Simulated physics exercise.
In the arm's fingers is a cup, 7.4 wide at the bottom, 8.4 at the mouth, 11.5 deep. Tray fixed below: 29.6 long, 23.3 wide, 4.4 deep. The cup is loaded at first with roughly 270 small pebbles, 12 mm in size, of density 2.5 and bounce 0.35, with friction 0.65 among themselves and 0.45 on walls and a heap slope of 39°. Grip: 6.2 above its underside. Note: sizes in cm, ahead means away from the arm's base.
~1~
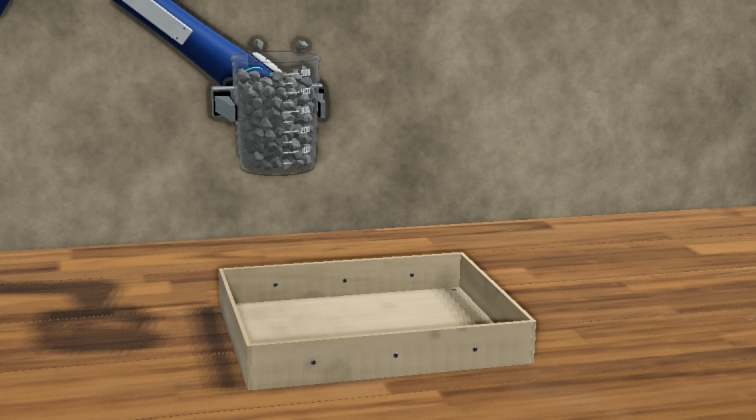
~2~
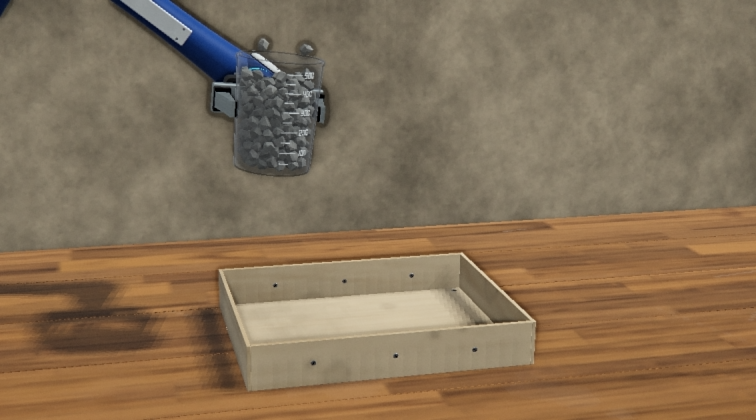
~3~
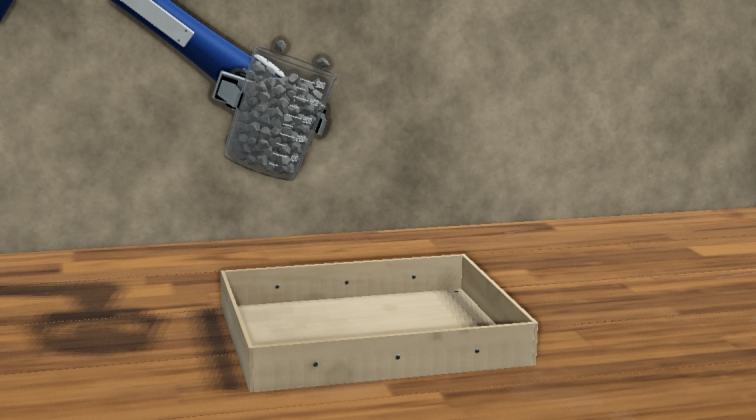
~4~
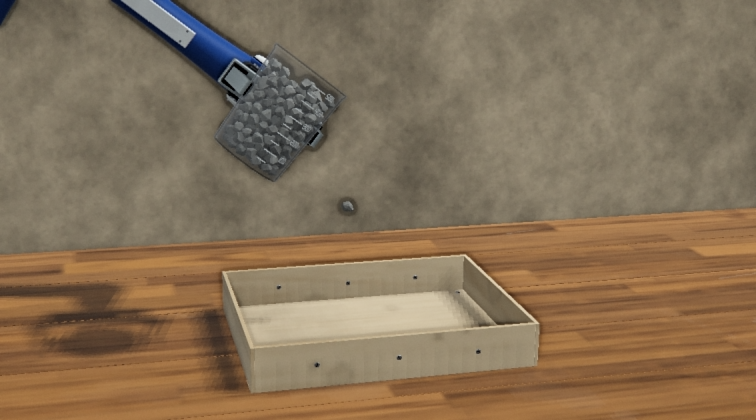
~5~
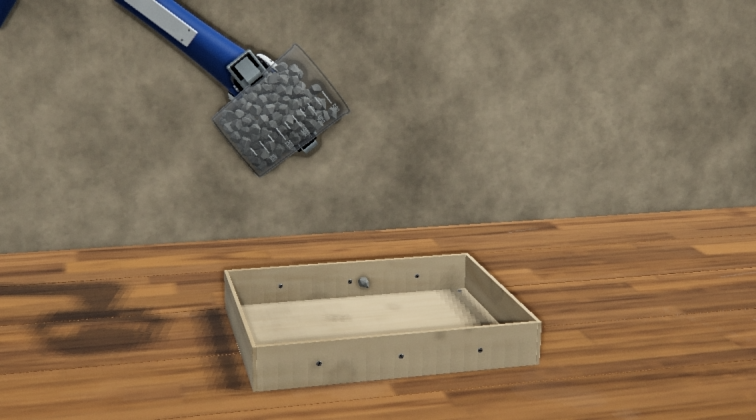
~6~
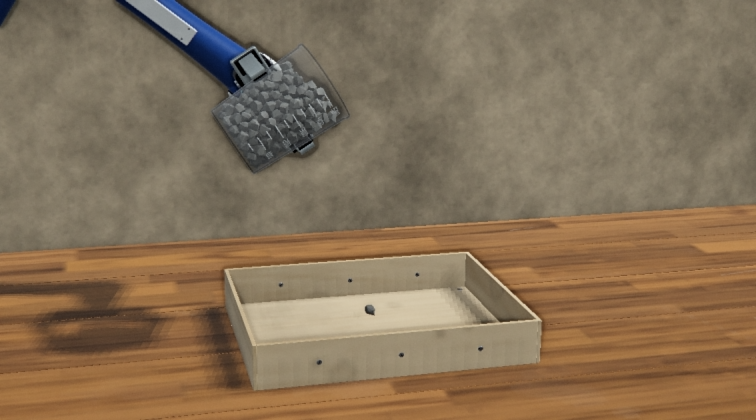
The video shows a blue robotic arm holding a clear cup of small gray pebbles above a shallow wooden tray on a wood surface. The arm tilts the cup to the right, and a single pebble drops into the tray.
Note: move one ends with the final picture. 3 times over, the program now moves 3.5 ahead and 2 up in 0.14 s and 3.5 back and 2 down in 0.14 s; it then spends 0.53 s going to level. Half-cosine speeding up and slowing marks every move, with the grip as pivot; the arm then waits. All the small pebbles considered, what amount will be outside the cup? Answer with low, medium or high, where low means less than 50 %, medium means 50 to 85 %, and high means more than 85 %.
Low.
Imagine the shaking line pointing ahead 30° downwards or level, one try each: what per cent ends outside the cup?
Roughly 0 per cent, then 5 per cent.
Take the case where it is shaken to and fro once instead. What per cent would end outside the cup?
It would then be around 5 per cent.
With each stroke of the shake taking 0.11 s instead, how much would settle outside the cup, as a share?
Roughly 35 in a hundred.
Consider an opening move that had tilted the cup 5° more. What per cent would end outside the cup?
About 20 %.
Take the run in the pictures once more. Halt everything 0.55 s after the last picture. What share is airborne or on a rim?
Around 4 per cent of the load.
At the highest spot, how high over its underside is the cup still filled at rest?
Around 11.5 cm above the underside.
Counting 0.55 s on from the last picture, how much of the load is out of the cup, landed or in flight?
10 %.
Then, 0.55 s after the last picture, tilted 58° forward, highest piece 28 above the table; 244 in the cup, 12 in the tray, 10 in flight or on a rim.
Then, 1.10 s after the last picture, tilted 31° forward, highest piece 30 above the table; 228 in the cup, 38 in the tray.
Then, 1.57 s after the last picture, level, highest piece 31 above the table; 228 in the cup, 38 in the tray.
Then, 2.62 s after the last picture, level, highest piece 31 above the table; 228 in the cup, 38 in the tray.
Final count, 228 in the cup, 38 in the tray. That is 14 % outside the cup.
